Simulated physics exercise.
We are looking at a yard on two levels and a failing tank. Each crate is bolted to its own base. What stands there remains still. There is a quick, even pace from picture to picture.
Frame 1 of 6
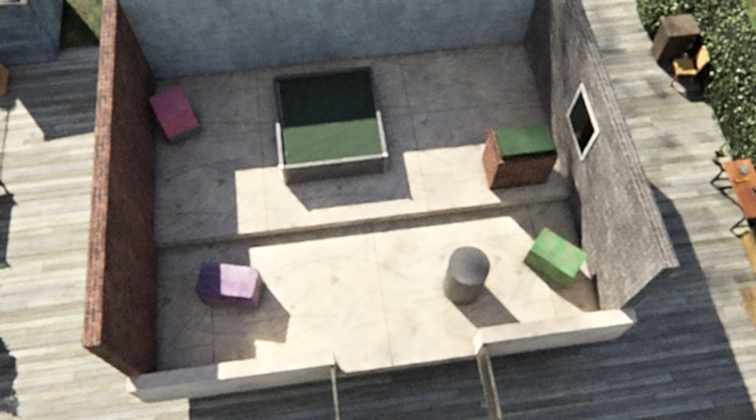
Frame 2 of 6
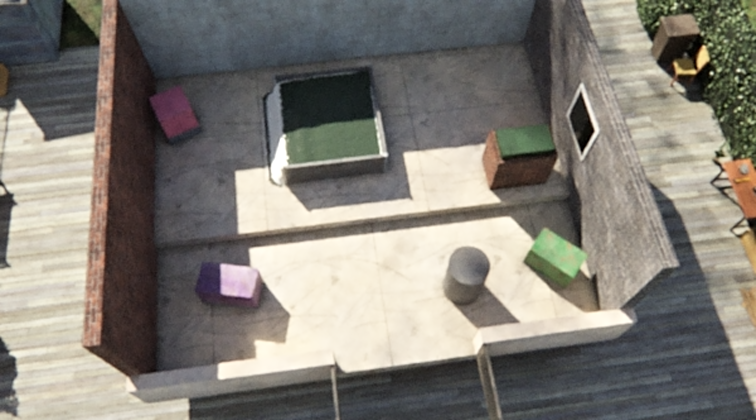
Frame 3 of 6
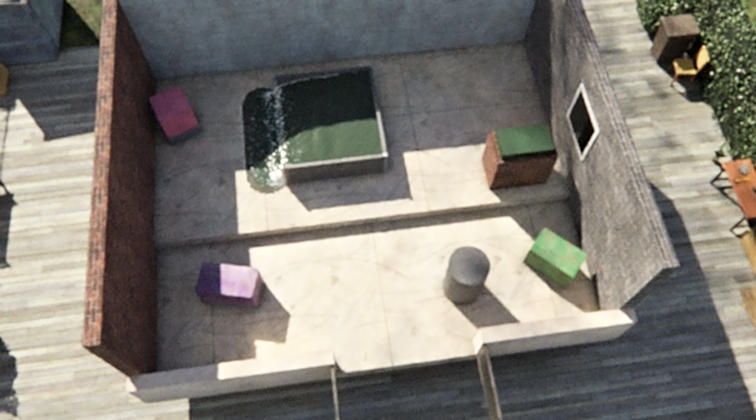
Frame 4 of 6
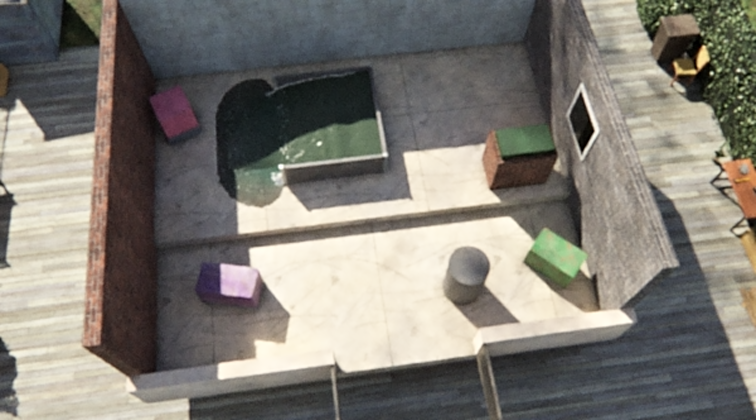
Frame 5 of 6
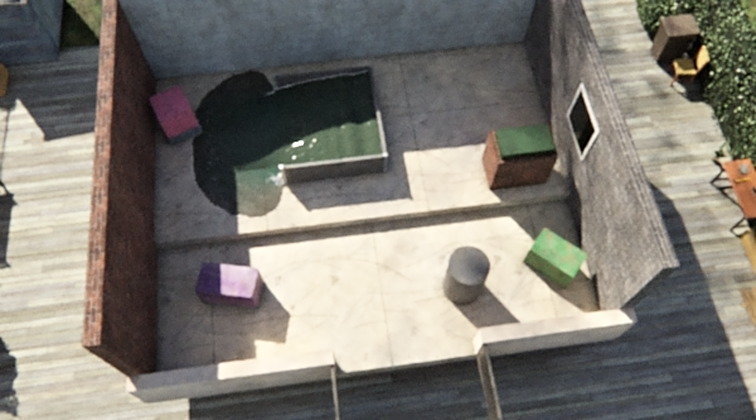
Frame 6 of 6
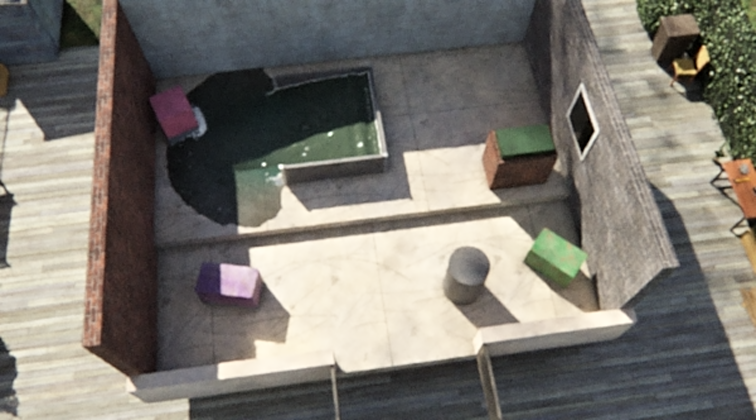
We see an open tank of dark green water in a walled, two-level yard; its left side gives way, and water pours out leftward, spreading across the upper level's pale floor and reaching the pink block.
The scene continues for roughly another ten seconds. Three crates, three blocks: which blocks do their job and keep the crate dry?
The purple crate gets wet; the green crate gets wet; the pink crate gets wet.
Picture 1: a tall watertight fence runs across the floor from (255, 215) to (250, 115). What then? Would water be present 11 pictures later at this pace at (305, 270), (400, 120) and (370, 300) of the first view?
The first point comes out inundated, the next unwetted, the last inundated.
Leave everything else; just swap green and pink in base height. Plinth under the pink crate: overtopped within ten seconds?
I'd expect the pink to be swamped.
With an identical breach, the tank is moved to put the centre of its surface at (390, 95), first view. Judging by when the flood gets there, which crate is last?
Last: The green-painted one.
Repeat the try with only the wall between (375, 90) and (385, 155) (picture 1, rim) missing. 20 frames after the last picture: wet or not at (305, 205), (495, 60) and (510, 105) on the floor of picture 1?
Read off point by point, the answer is not soaked, soaking, soaking.
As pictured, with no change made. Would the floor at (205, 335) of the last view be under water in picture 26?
Answer: Flooding.
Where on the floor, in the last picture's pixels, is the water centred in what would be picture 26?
Close to (228, 171), I reckon.
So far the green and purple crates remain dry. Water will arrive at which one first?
That's the purple crate.
A moment on, water covers 20 % of the floor; the purple crate not reached, the green crate not reached, the pink crate water round its plinth.
Next, water covers 25 % of the floor; the purple crate water round its plinth, the green crate not reached, the pink crate water round its plinth.
Then, water covers 30 % of the floor; the purple crate water round its plinth, the green crate not reached, the pink crate water round its plinth.
Later, water covers 65 % of the floor; the purple crate water round its plinth, the green crate not reached, the pink crate water round its plinth.
In the end, water covers 80 % of the floor; the purple crate was topped, the green crate was topped, the pink crate was topped.
